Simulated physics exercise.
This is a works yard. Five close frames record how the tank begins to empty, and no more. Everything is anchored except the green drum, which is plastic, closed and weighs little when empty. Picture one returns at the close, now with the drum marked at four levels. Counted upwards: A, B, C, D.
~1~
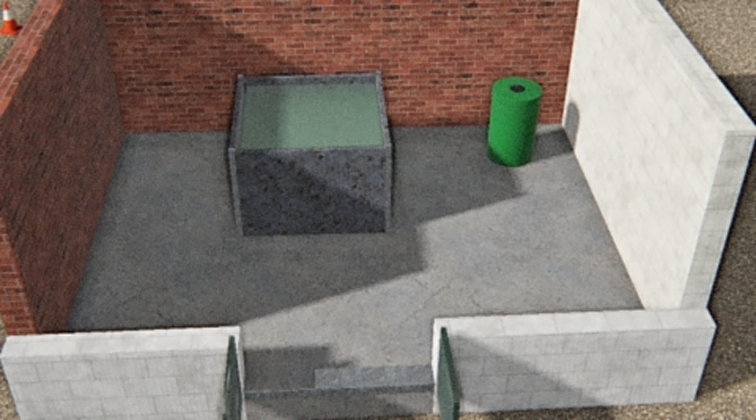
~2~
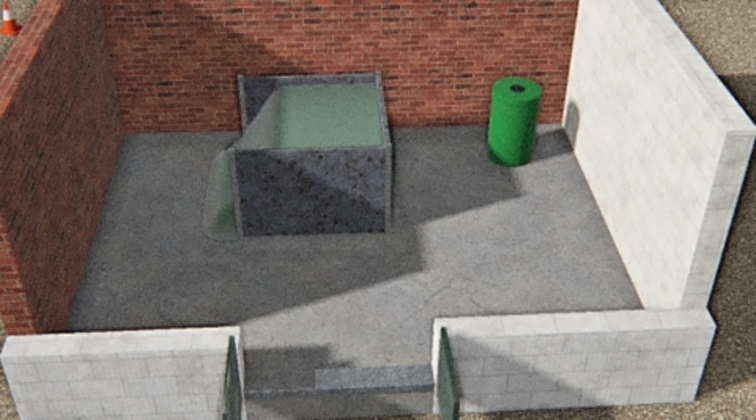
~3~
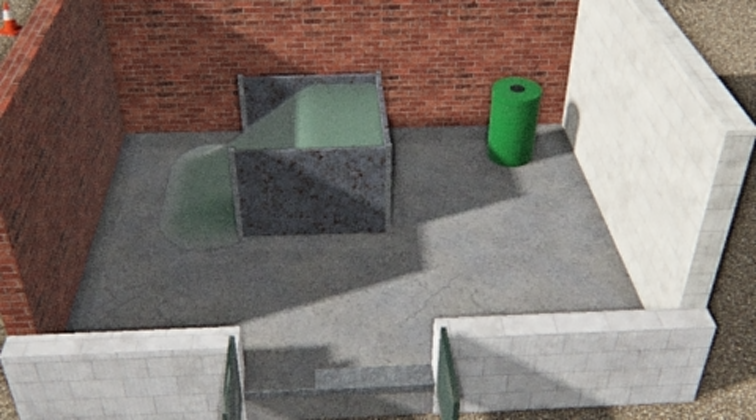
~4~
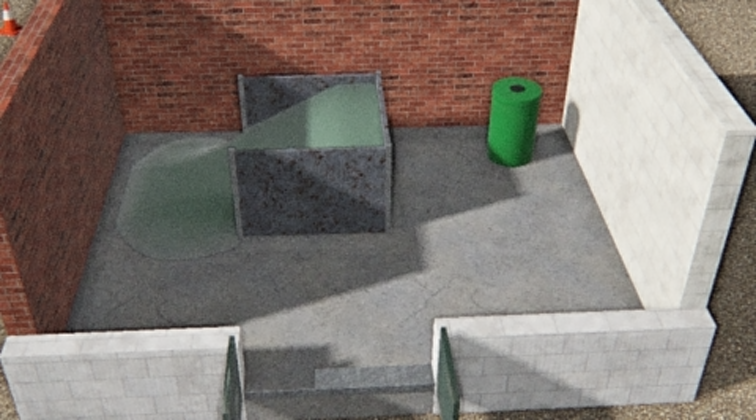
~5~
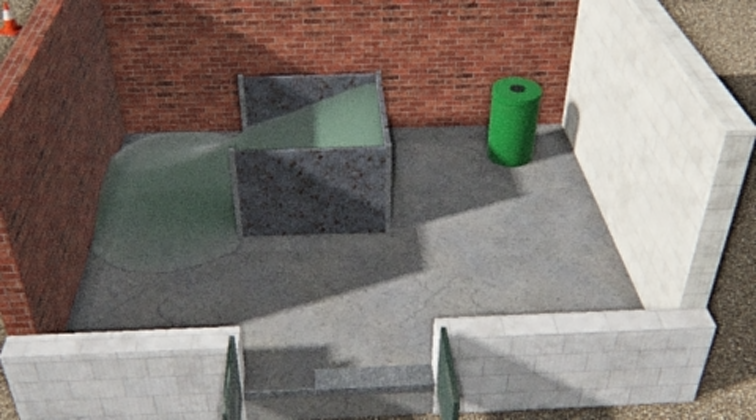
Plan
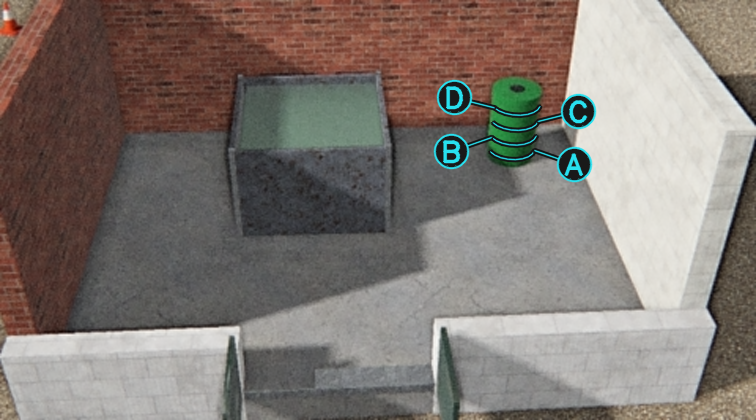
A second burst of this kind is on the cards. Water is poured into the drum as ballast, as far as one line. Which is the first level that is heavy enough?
It is B.
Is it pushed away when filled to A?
Yes, that goes wrong.
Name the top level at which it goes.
It is A.
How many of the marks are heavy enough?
Three.
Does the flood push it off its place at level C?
No, not at all.
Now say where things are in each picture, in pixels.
In the first frame, lid of the green drum at (517, 89); tank full, its middle at (310, 117); open gate at (338, 327).
In the second frame, 4 % of the ground wet, in view closest to the drum at (220, 159).
In the third frame, 8 % of the ground wet, in view closest to the drum at (220, 148).
In the fourth frame, 13 % of the ground wet, in view closest to the drum at (219, 146).
In the fifth frame, lid of the green drum at (517, 89); 18 % of the ground wet, in view closest to the drum at (219, 145).
On the marked copy, A at (515, 159); B at (517, 145); C at (518, 130); D at (520, 115); from the bottom up A, B, C, D.
With A, it is pushed about its own width away.
With B, it does not move.
With C, it does not move.
With D, it does not move.
